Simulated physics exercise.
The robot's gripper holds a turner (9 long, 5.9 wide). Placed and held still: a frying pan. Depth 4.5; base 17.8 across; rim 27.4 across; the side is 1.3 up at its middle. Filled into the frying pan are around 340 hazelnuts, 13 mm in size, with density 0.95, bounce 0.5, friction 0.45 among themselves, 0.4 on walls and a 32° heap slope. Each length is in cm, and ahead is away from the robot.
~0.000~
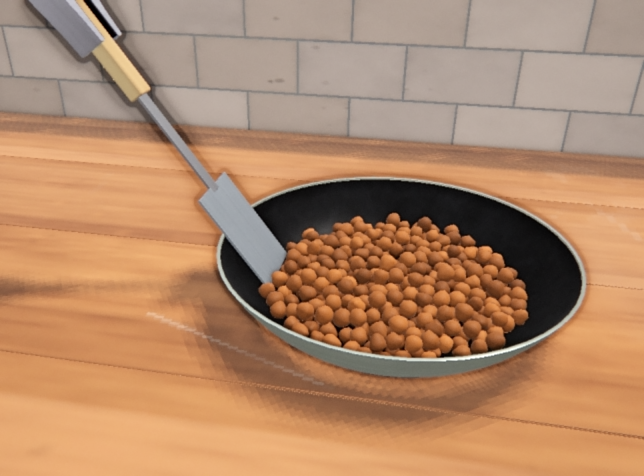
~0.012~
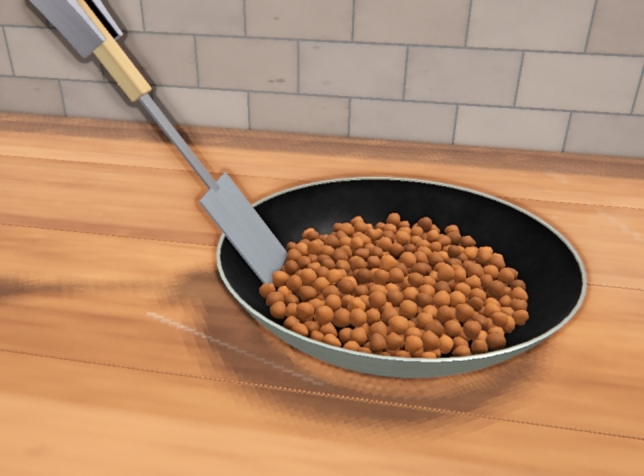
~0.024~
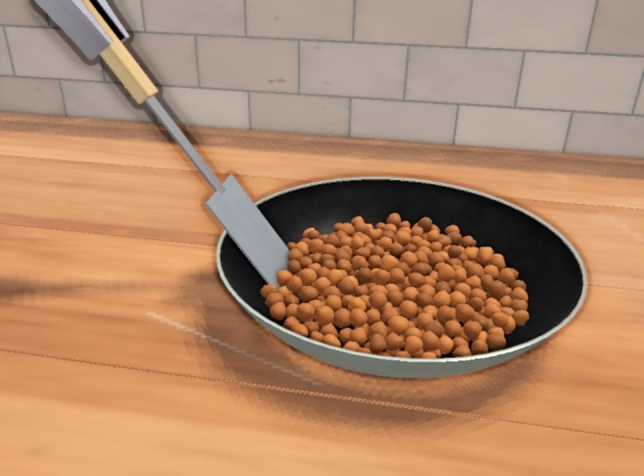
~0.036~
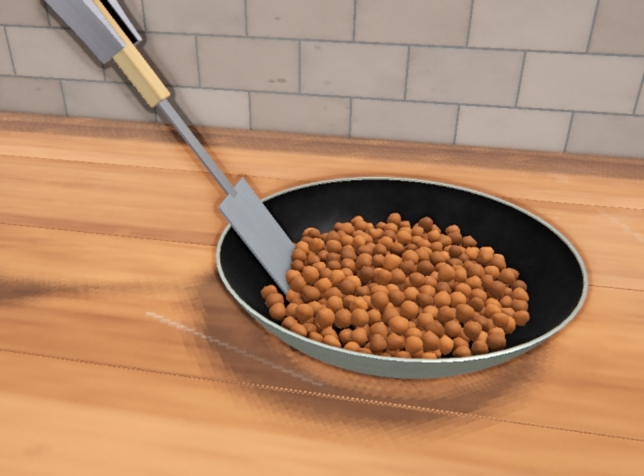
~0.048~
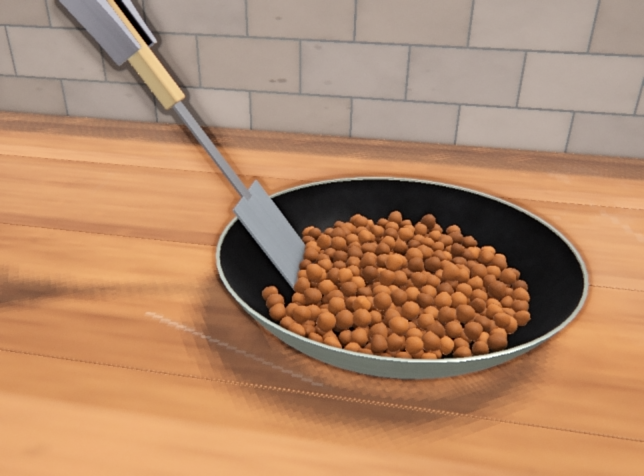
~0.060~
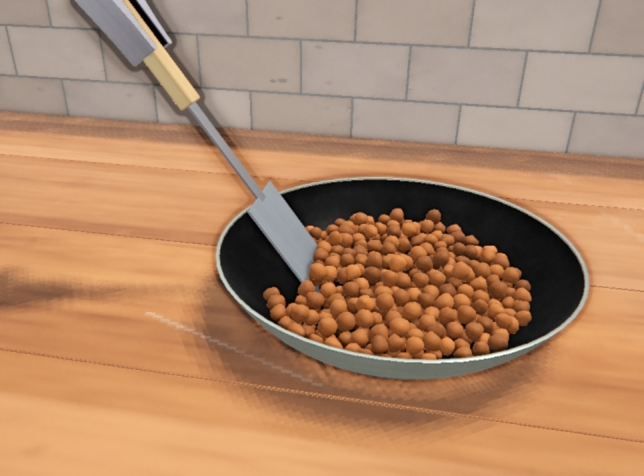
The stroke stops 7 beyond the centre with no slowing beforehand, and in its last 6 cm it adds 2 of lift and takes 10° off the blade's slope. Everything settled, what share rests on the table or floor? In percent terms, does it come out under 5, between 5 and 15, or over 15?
It comes out under 5 %.
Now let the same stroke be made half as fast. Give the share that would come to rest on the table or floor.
Near 0 %.
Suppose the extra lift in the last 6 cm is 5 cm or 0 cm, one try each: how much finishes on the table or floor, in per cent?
It comes to around 10 per cent on the first try and around 0 per cent on the second.
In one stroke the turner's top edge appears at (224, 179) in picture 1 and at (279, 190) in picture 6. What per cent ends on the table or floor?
Off the vessel, on the table or floor: Some 5 percent.
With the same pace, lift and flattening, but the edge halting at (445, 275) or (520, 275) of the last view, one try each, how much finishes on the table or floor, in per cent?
The two tries give near 0 and near 15 in a hundred.
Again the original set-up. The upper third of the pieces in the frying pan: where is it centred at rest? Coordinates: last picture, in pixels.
I'd say around pixel (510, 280).
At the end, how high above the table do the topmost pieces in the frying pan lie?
Height at the end: Around 5.5 cm.
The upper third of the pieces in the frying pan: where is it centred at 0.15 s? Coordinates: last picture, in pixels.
Roughly pixel (437, 270).
After 0.10 s, sloping 54°, highest piece 5 above the table; 344 in the frying pan.
After 0.15 s, sloping 51°, highest piece 6 above the table; 344 in the frying pan.
After 0.37 s, sloping 44°, highest piece 5 above the table; 335 in the frying pan, 7 on the table or floor, 2 on the blade or in flight.
After 1.42 s, sloping 44°, highest piece 5 above the table; 335 in the frying pan, 9 on the table or floor.
In the end, 335 in the frying pan, 9 on the table or floor. That is 3 % on the table or floor.
